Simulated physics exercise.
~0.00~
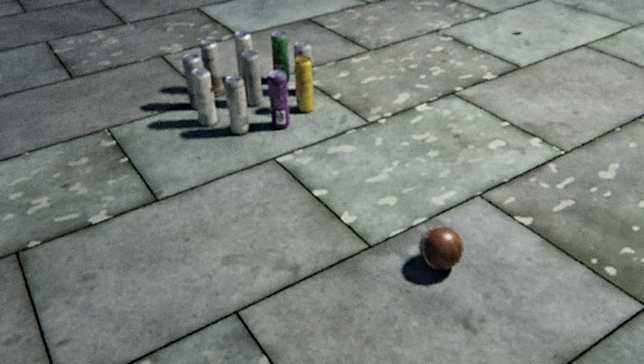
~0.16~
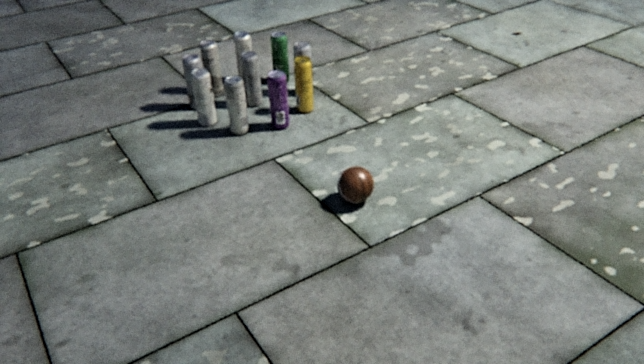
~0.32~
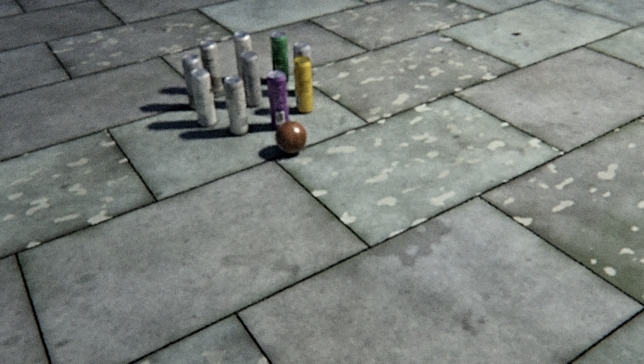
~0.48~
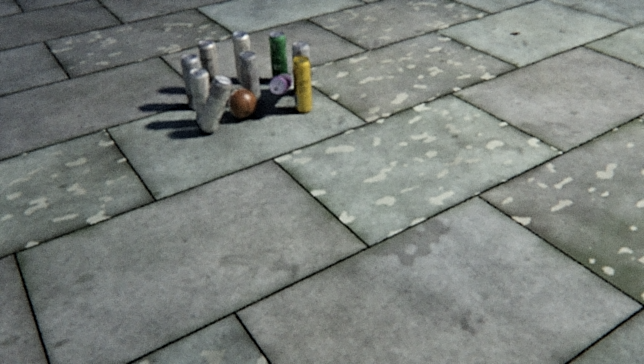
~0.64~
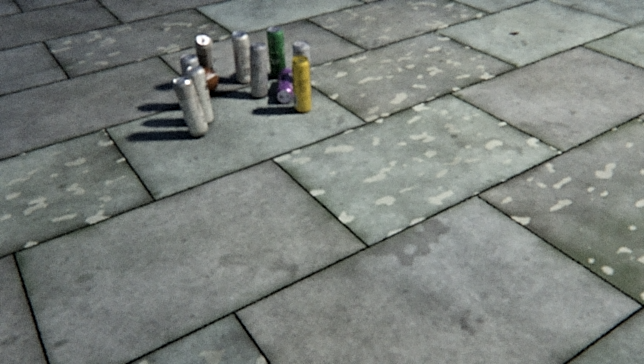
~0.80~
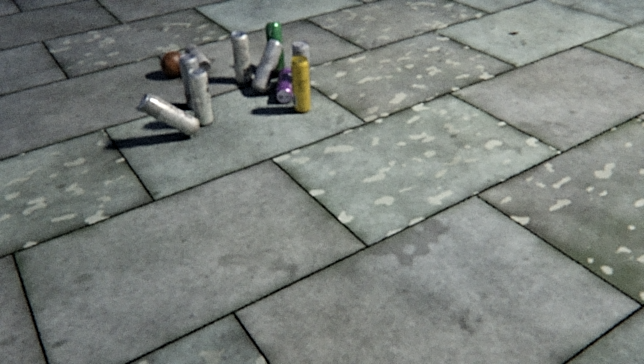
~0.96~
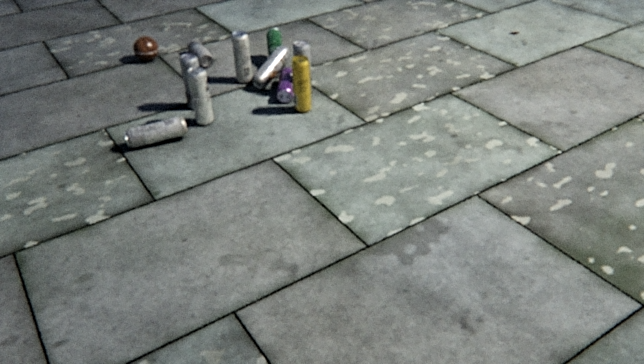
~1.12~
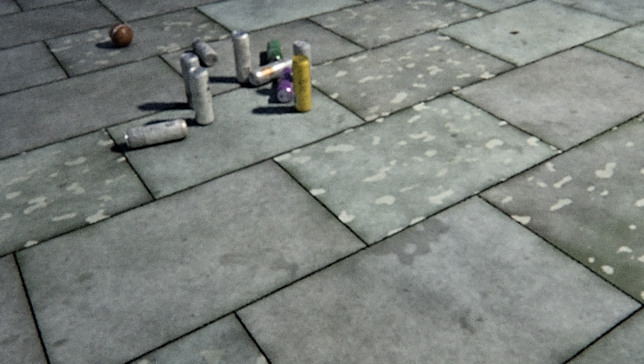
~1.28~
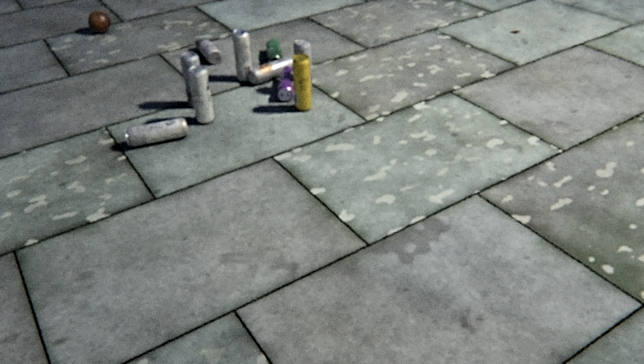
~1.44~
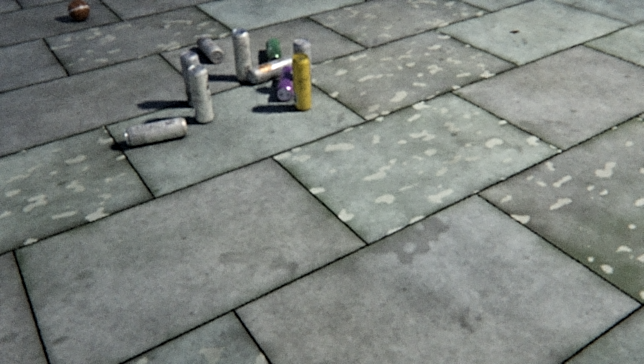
At first, a cluster of upright tubes, mostly pale with one purple, one green and one yellow, stands on stone paving as a brown ball rolls toward them from the lower right. The ball reaches the purple tube and knocks it flat, then pushes into the group, setting a pale tube in front leaning. It rolls on through to the upper left while the green tube tips and falls and the leaning pale tube topples to the left. The ball keeps rolling away toward the top left corner, leaving several tubes lying down and others, including the yellow one, still upright.
